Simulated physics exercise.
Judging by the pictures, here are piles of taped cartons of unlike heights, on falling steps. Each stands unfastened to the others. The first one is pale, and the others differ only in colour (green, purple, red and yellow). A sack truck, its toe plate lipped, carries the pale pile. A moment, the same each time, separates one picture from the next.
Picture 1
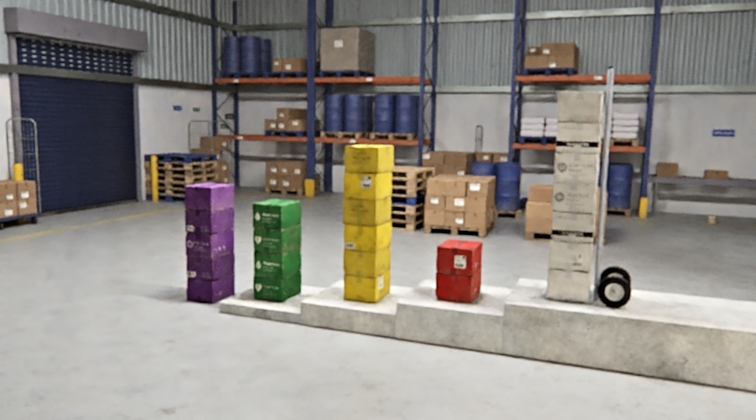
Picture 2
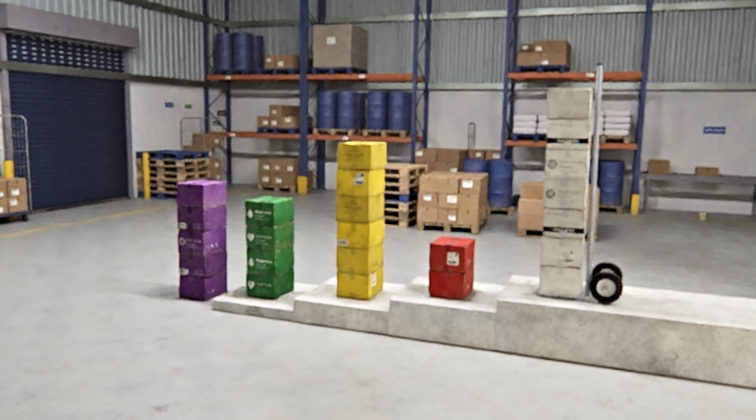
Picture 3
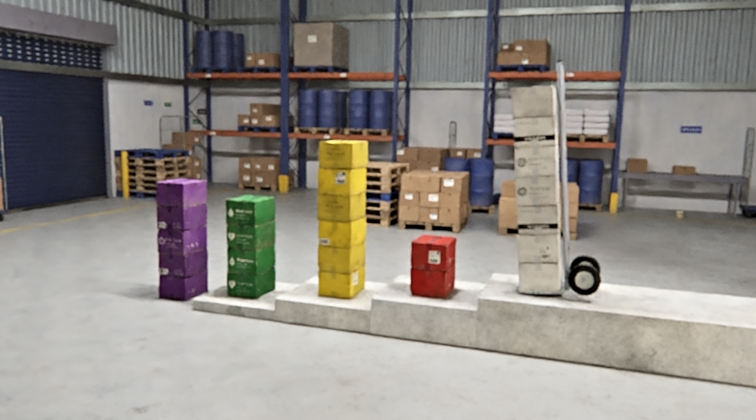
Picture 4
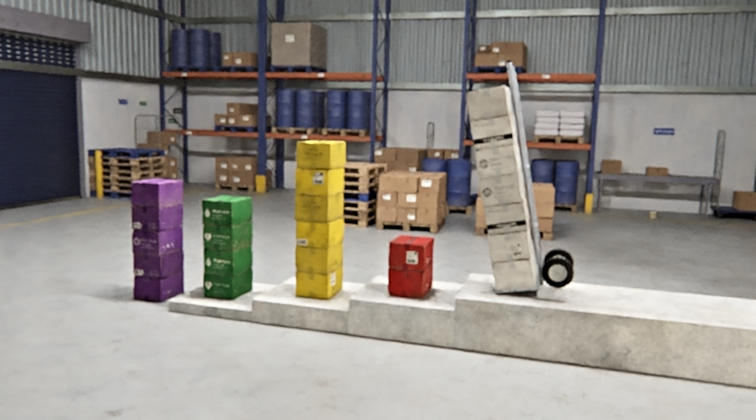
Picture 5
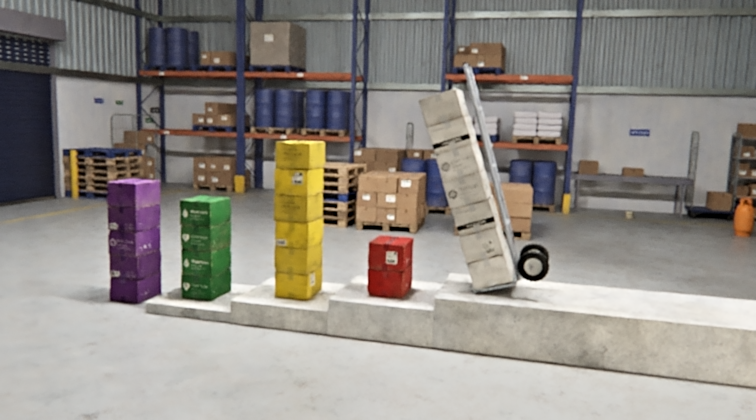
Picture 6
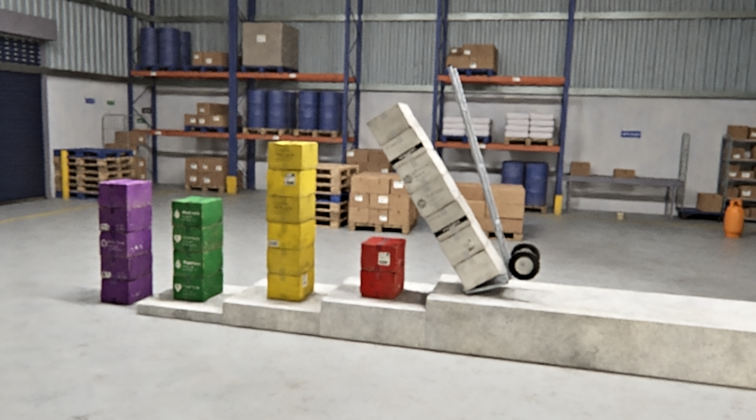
In this clip, a sack truck behind a tall stack of pale cartons rocks to the left, and the stack leans further and further that way, while the red, yellow, green and purple stacks on and beside the lower steps stay still.
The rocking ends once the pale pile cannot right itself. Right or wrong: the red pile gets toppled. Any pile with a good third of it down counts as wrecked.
Wrong.
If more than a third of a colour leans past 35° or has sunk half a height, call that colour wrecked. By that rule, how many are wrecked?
I make the toll 2.
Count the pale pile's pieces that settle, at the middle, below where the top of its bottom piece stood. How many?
Counting them up gives 5.
Just after the last frame, 7 of the pale pile down; none of the 2 red cartons down (0 of 17 in all colours); top red carton unmoved.
A moment on, 7 of the pale pile down; none of the 2 red cartons down (0 of 17 in all colours); top red carton moved a little; top yellow carton tilted a little.
Further on, 7 of the pale pile down; none of the 2 red cartons down (3 of 17 in all colours); top red carton moved half its height; top yellow carton tilted steeply, some two heights lower.
Then, 7 of the pale pile down; none of the 2 red cartons down (5 of 17 in all colours); top red carton moved half its height; top yellow carton on its side.
When it is over, 7 of the pale pile down; none of the 2 red cartons down (7 of 17 in all colours); top red carton moved half its height; top yellow carton on its side. In pixels of the last frame, middles, top red carton near (373, 253), top yellow carton near (234, 239).
